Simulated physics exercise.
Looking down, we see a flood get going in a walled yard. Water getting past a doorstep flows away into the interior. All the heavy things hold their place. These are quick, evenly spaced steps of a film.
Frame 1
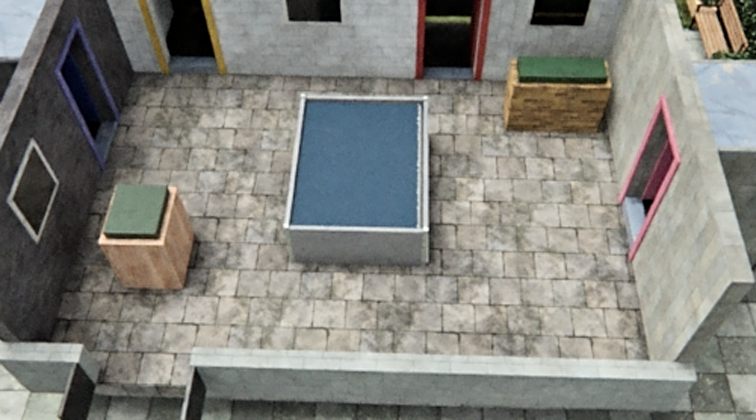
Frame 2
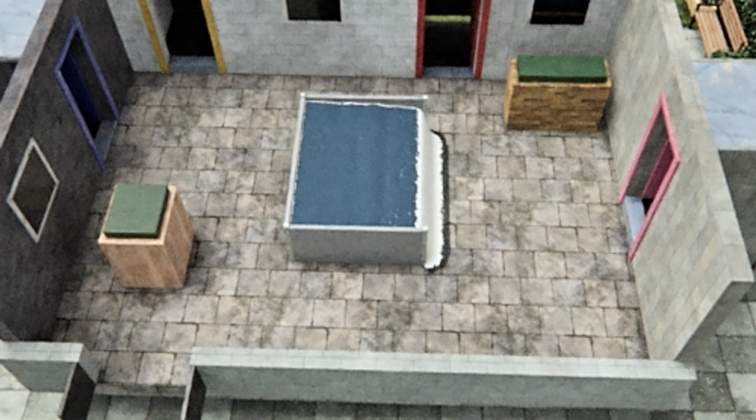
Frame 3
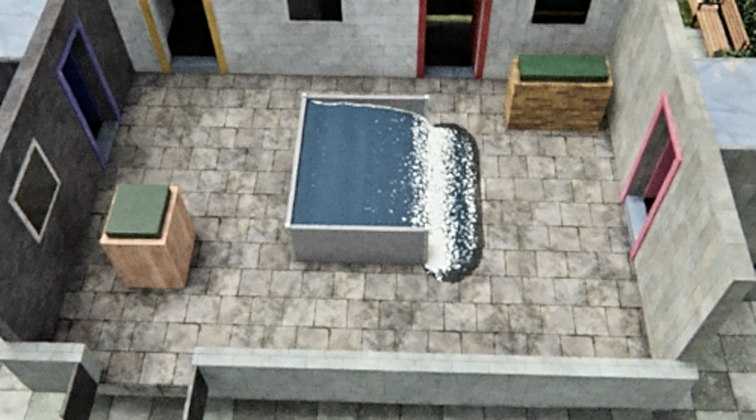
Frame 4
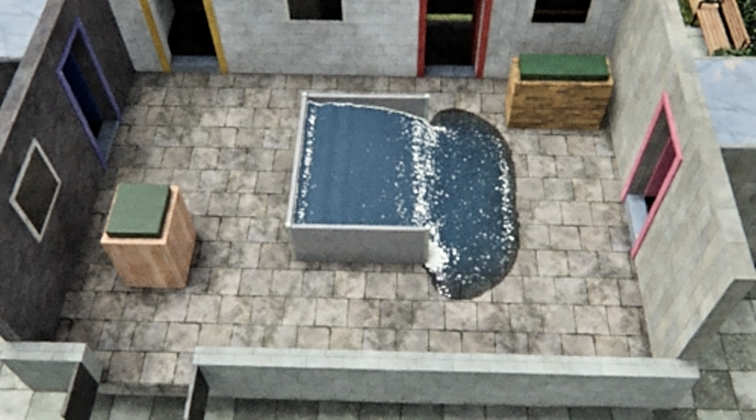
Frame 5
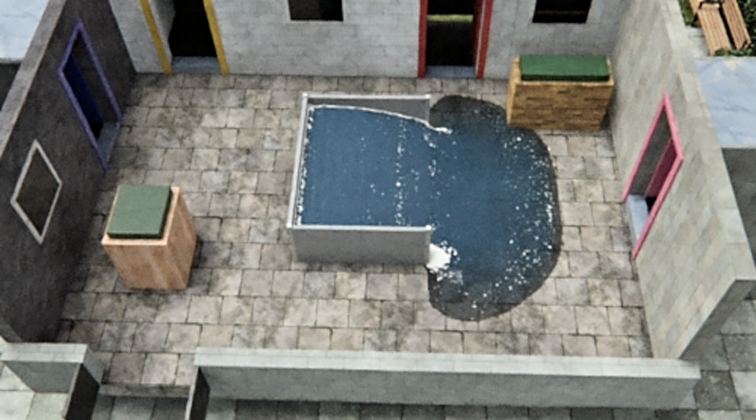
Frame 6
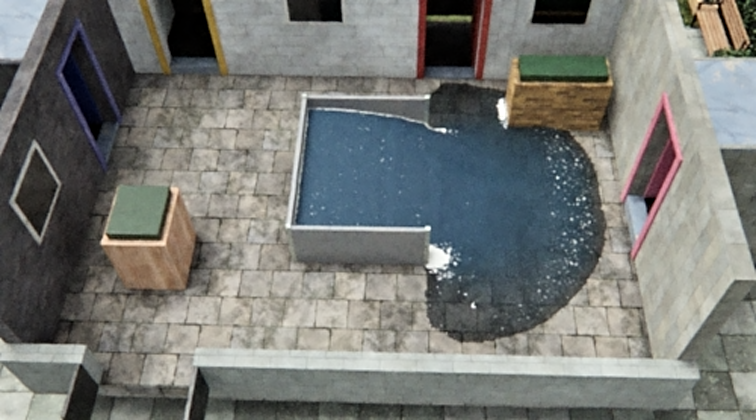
A walled, stone-paved yard is seen from high above by an unmoving camera, with yellow, red, blue and pink framed openings in its grey walls. A grey tank of blue water stands in the middle, between a green-topped wooden box at left and a green-topped tan block at upper right. Water bursts from the tank's right side, foaming white, then spreads rightward in a widening dark, rounded sheet that reaches the block.
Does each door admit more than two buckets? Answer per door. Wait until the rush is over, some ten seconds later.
The pink door: It does; the yellow door: It does not; the red door: It does; the blue door: It does not.
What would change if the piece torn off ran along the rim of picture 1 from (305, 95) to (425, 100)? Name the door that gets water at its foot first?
I'd name the door marked red.
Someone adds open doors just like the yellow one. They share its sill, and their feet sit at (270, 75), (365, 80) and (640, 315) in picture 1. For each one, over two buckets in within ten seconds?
Same order as asked - stays within the limit, stays within the limit and exceeds the limit.
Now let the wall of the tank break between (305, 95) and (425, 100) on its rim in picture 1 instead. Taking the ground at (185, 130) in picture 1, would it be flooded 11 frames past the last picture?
Verdict: Under water.
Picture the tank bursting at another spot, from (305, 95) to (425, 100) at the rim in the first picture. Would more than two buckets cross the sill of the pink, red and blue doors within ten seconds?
Pink: Below the limit, red: Above the limit, blue: Above the limit.
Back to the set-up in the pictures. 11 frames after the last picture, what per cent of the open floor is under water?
About 35 in a hundred.
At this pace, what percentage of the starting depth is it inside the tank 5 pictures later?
42 per cent or thereabouts.
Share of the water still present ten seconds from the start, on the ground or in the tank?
Roughly 86 percent.
A moment on, water covers 35 % of the floor; the pink door over two buckets in, the yellow door not reached, the red door wet at the sill, nothing in, the blue door not reached.
Next, water covers 35 % of the floor; the pink door far over two buckets in, the yellow door not reached, the red door under two buckets in, the blue door not reached.
Then, water covers 50 % of the floor; the pink door far over two buckets in, the yellow door not reached, the red door under two buckets in, the blue door not reached.
Later, water covers 85 % of the floor; the pink door far over two buckets in, the yellow door wet at the sill, nothing in, the red door over two buckets in, the blue door not reached.
In the end, water covers 100 % of the floor; the pink door far over two buckets in, the yellow door wet at the sill, nothing in, the red door far over two buckets in, the blue door wet at the sill, nothing in.
